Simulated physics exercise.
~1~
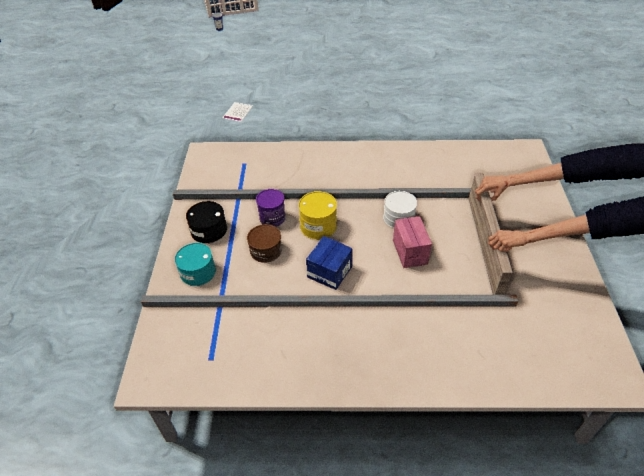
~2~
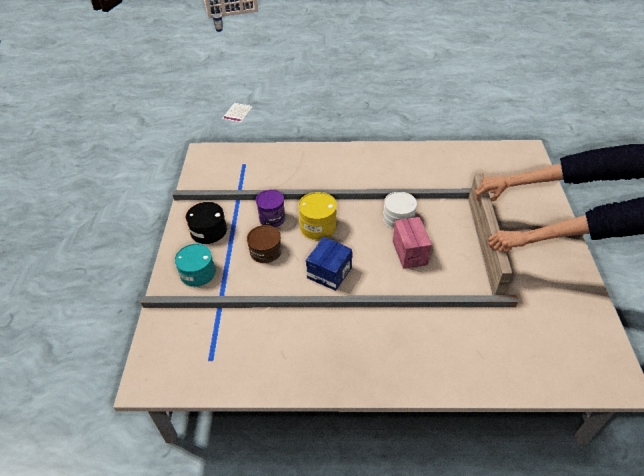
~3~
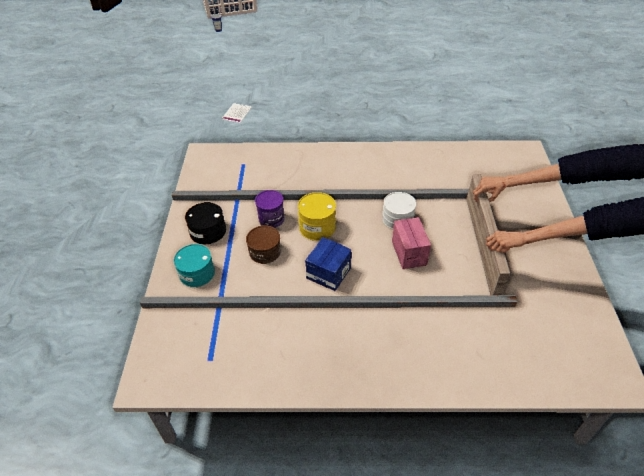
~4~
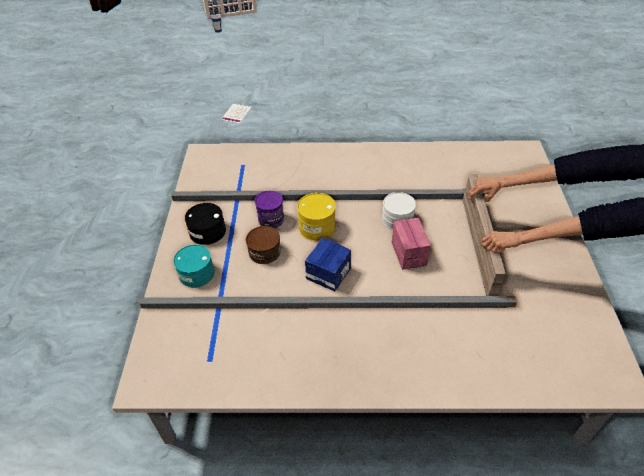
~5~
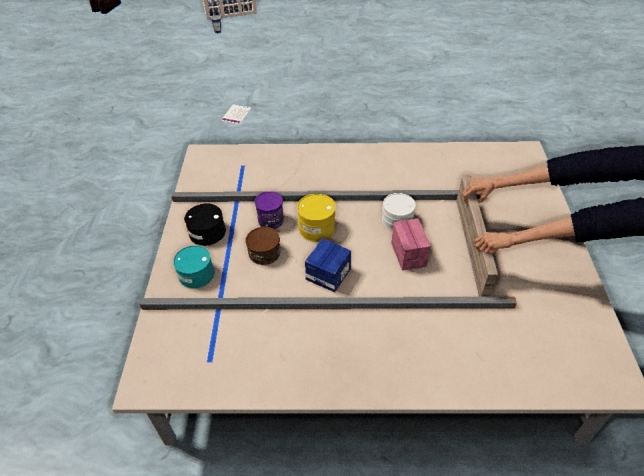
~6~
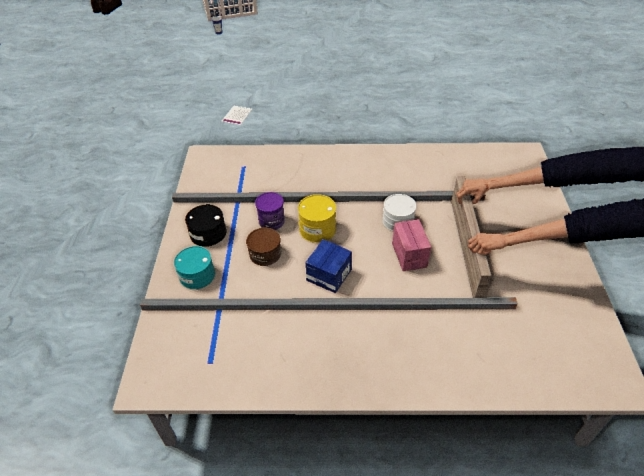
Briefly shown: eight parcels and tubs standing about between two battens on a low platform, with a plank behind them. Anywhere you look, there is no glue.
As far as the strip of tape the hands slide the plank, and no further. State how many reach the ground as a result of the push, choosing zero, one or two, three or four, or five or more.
One or two reach the ground.
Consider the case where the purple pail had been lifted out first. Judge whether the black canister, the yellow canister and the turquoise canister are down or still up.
Result - black canister: It comes off; yellow canister: It stays aboard; turquoise canister: It stays aboard.
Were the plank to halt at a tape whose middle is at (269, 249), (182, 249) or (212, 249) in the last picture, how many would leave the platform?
So, reaching the ground: 0, then 5, then 2.
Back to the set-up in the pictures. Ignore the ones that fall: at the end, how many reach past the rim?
The answer comes to 0.
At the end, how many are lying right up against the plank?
It is in contact with 3.
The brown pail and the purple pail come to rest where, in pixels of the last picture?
In the last picture the brown pail sits at (178, 258) while the purple pail sits at (194, 202).
Early on, none off yet; turquoise canister at rest near (195, 268); black canister at rest near (206, 225); brown pail at rest near (264, 247).
A while later, none off yet; turquoise canister at rest near (195, 268); black canister at rest near (206, 225); brown pail travelled a little near (248, 256).
Finally, the number that fall off is one or two; lost, black canister and turquoise canister.
